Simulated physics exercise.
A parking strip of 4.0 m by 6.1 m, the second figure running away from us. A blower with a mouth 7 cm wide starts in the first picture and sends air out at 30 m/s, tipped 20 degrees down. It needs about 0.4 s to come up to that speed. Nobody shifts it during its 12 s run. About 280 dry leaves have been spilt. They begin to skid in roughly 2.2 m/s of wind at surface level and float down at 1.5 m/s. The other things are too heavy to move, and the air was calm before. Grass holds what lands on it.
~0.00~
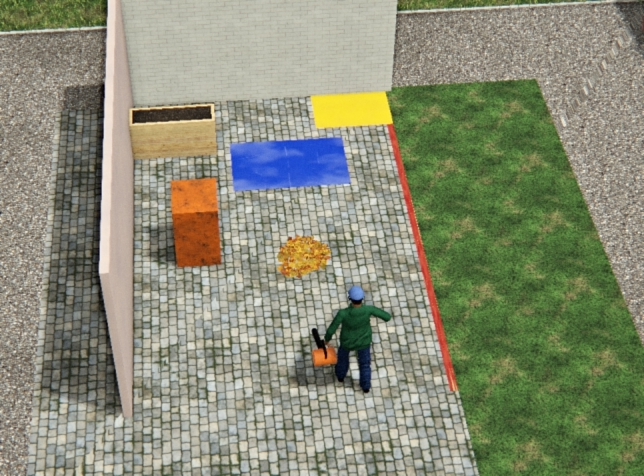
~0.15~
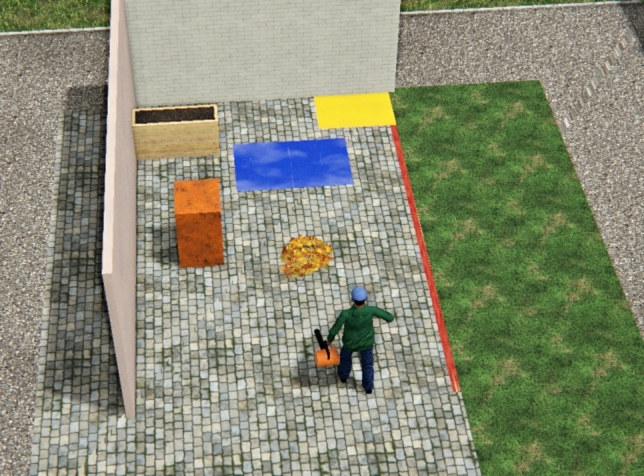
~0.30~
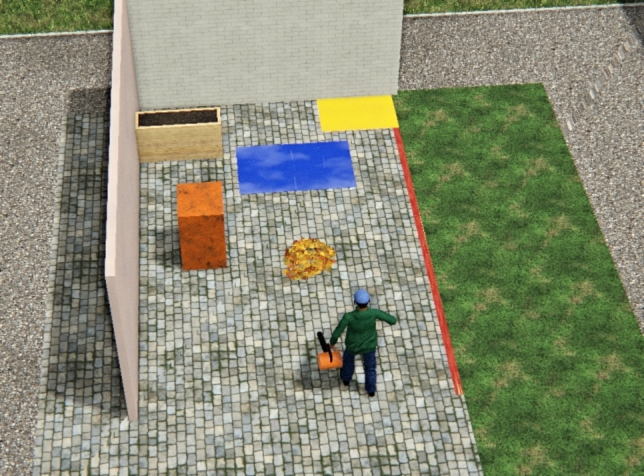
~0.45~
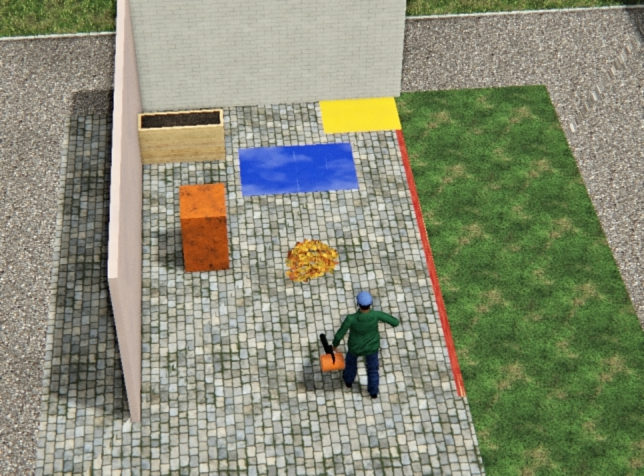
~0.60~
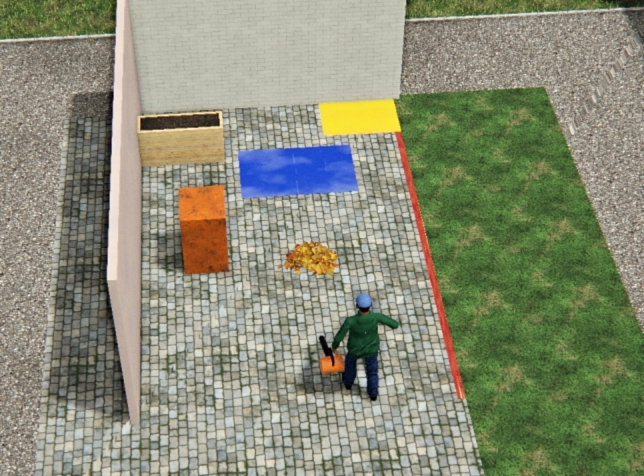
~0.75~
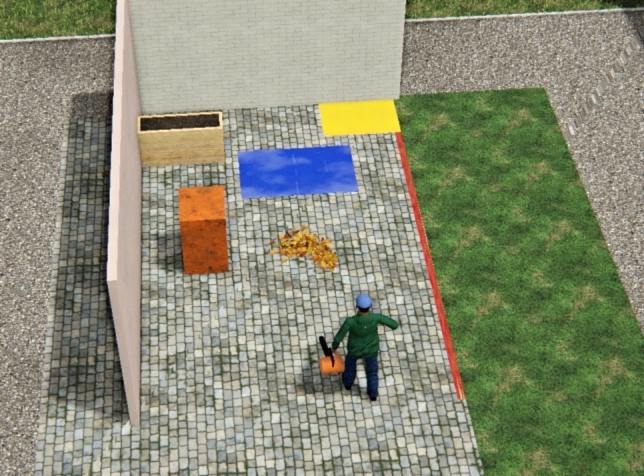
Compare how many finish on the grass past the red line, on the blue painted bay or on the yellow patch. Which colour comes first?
It is blue that takes the most.
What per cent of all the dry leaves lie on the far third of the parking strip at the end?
Near 100 %.
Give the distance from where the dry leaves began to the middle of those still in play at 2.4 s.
About 2.0 m.
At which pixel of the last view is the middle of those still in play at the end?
Near (308, 146).
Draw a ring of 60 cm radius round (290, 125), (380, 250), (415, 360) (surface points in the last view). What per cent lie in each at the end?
In turn about 30 %, 0 %, 0 %.
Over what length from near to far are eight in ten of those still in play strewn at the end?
About 1.2 m.
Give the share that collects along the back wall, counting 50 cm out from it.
Some 10 per cent.
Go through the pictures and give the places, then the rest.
In the first picture, the middle of the dry leaves is near (304, 255), none has stirred yet and the mouth of the blower is at (314, 330).
In the second picture, the middle of the dry leaves is near (308, 254), none has stirred yet, the blue painted bay is centred on (292, 164), the red line is centred on (420, 223) and the yellow patch is centred on (354, 111).
In the third picture, the middle of the dry leaves is near (311, 257), none has stirred yet, the top of a bin is at (200, 199) and the top of a planter is at (178, 118).
In the fourth picture, the middle of the dry leaves is near (313, 259) and none has stirred yet.
In the fifth picture, the middle of the dry leaves is near (311, 261), the farthest in sight from the blower is at (306, 244) and about 25 % have left their places.
In the sixth picture, the middle of the dry leaves is near (311, 250), the farthest in sight from the blower is at (307, 228) and about 70 % have left their places.
After 2.4 s, 80 % are on the blue painted bay, 0 % on the grass past the red line and 0 % on the yellow patch; the middle of those still in play is near (310, 171); 0 % have settled or left.
After 3.8 s, 62 % are on the blue painted bay, 0 % on the grass past the red line and 0 % on the yellow patch; the middle of those still in play is near (306, 162); 6 % have settled or left.
After 6.6 s, 48 % are on the blue painted bay, 0 % on the grass past the red line and 1 % on the yellow patch; the middle of those still in play is near (306, 156); 12 % have settled or left.
After 12.0 s, at the end, 36 % are on the blue painted bay, 0 % on the grass past the red line and 2 % on the yellow patch; the middle of those still in play is near (308, 146).
